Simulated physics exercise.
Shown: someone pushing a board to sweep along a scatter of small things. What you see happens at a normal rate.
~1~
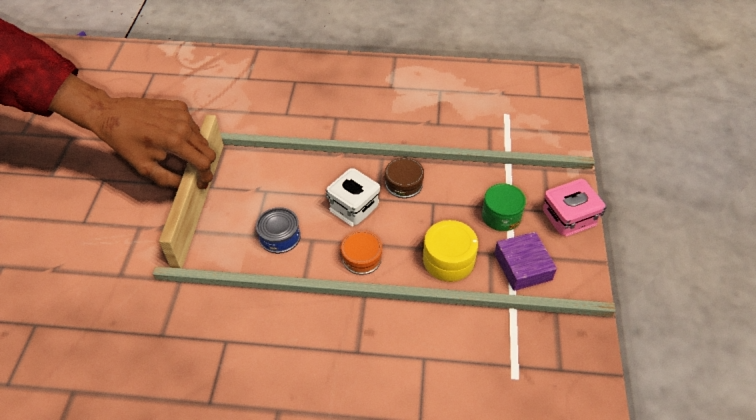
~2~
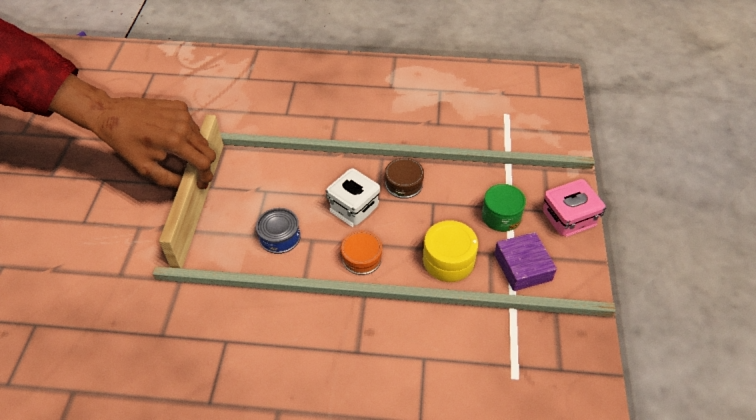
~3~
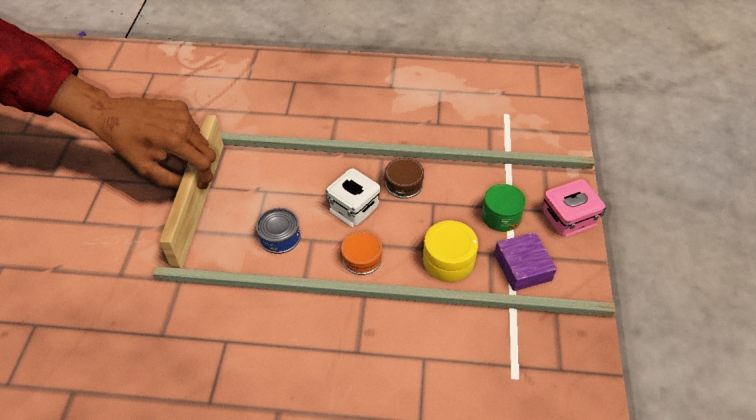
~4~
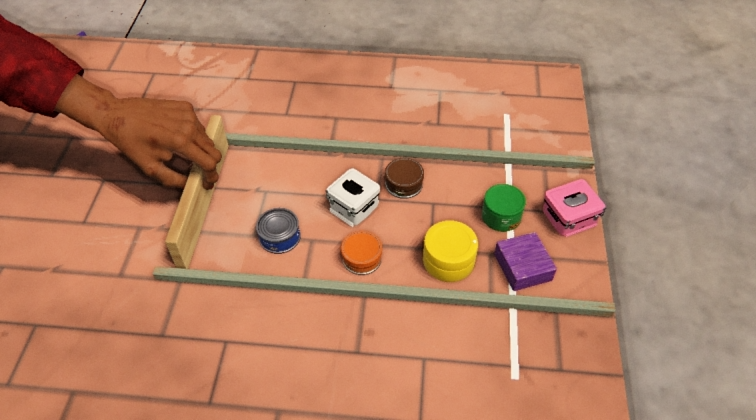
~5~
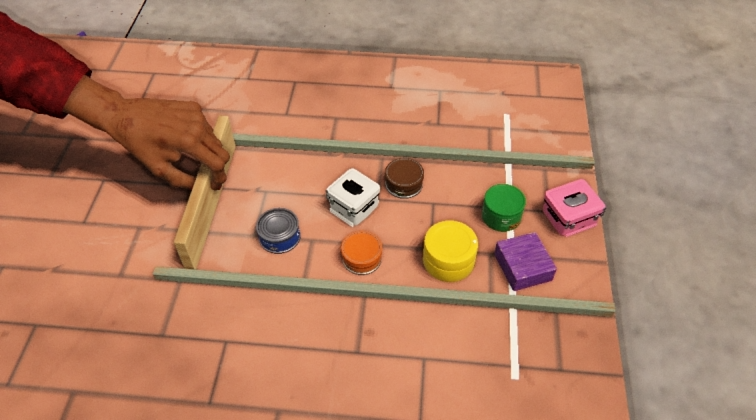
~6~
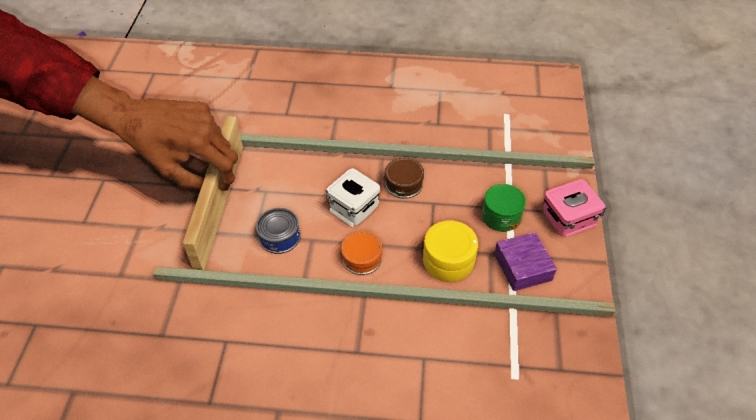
On a brick-patterned surface between two green strips, a hand at the left holds a wooden board still, then slides it slightly right toward scattered colourful tins, lids and blocks, which stay in place around a white tape line.
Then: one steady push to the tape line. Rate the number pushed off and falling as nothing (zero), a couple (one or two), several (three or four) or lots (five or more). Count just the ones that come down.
It is a couple.
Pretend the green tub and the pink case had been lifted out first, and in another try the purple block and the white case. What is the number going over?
Fallen: 1 in the first try, 0 in the other.
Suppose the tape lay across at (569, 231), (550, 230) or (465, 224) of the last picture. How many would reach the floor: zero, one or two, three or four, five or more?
One after another: Three to four, three or four, zero.
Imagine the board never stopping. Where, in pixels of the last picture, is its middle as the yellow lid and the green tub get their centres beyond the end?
Near (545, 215), then near (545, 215).
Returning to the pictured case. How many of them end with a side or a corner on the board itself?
Contact count: 4.
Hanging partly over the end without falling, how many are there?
That would be 0.
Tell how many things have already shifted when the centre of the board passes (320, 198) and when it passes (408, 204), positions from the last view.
The counts are 2 and 5.
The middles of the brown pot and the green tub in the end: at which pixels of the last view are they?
Brown pot: About (529, 182); green tub: About (570, 209).
Early on, none off yet; pink case at rest near (572, 209); purple block at rest near (525, 261); green tub at rest near (503, 208).
Finally, the number that fall off is one or two; lost, purple block and pink case.
